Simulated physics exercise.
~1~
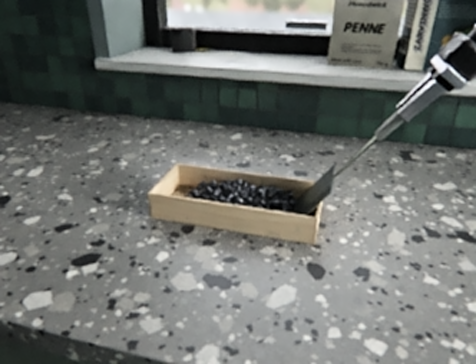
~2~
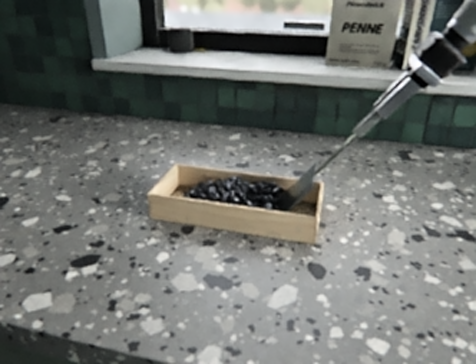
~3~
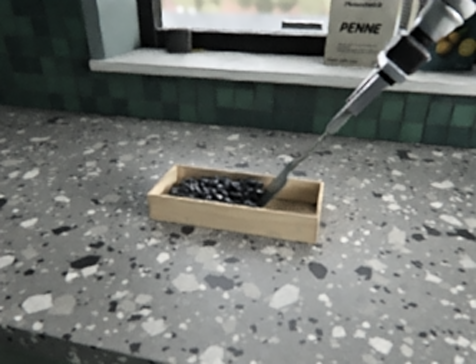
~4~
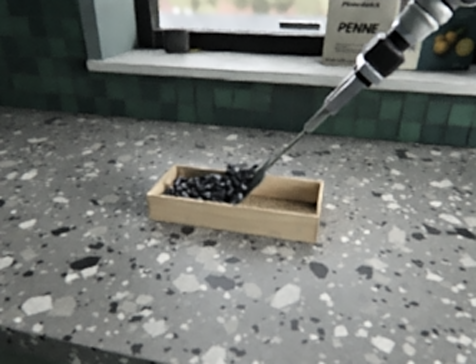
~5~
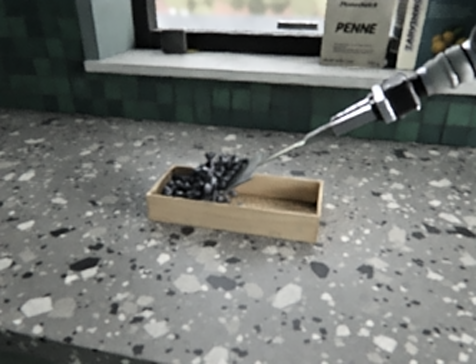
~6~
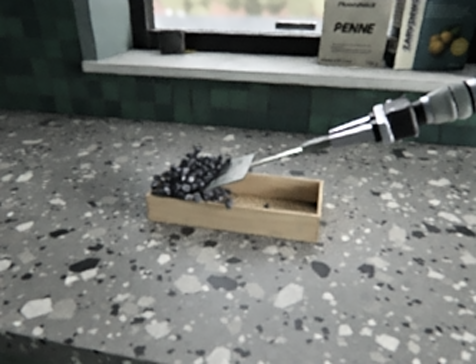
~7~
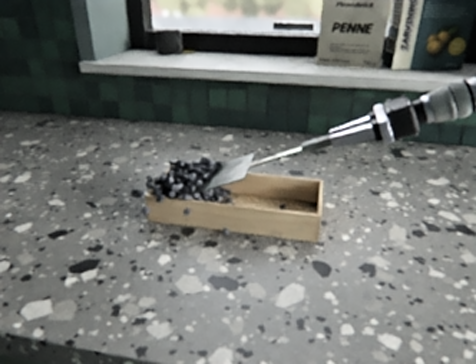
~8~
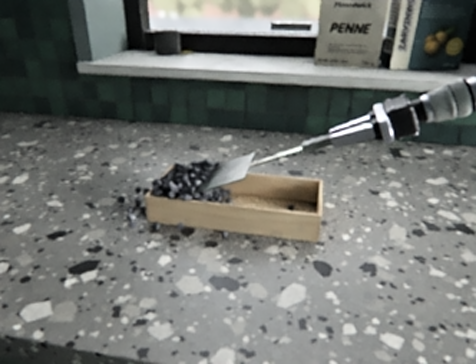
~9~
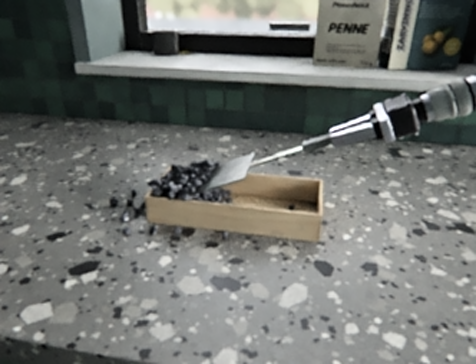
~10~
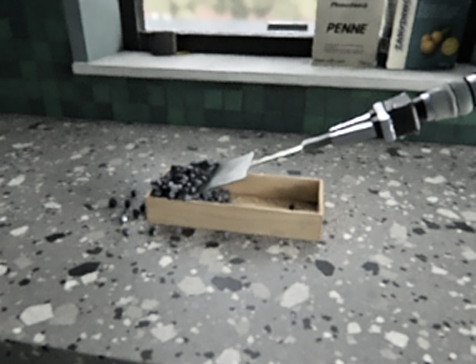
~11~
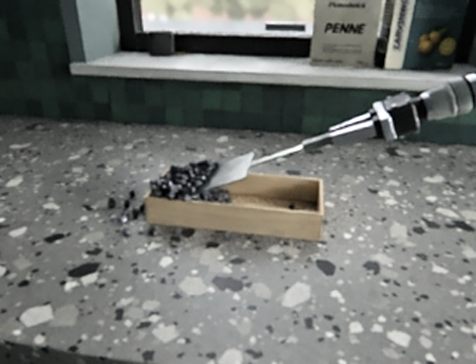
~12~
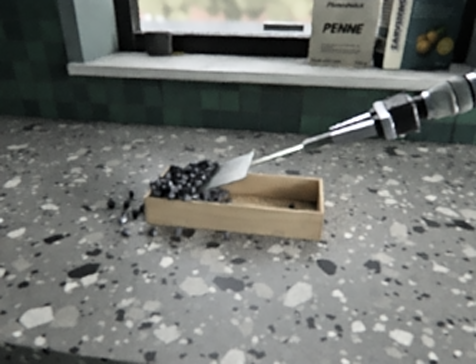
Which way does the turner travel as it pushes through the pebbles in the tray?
The turner travels to the left, sweeping the dark pebbles toward the left end of the tray.
A robotic arm reaches in from the right, holding a metal turner over a speckled grey counter, seen from the front and slightly above. A shallow pale wooden tray full of small dark pebbles sits in the middle, with a green tiled wall, a window and a box marked penne behind. The blade pushes the pebbles left along the tray, then tilts flatter and rises a little as they heap at the left end. Some spill over that end onto the counter. The turner stops, leaving most pebbles piled at the left and a few scattered outside.
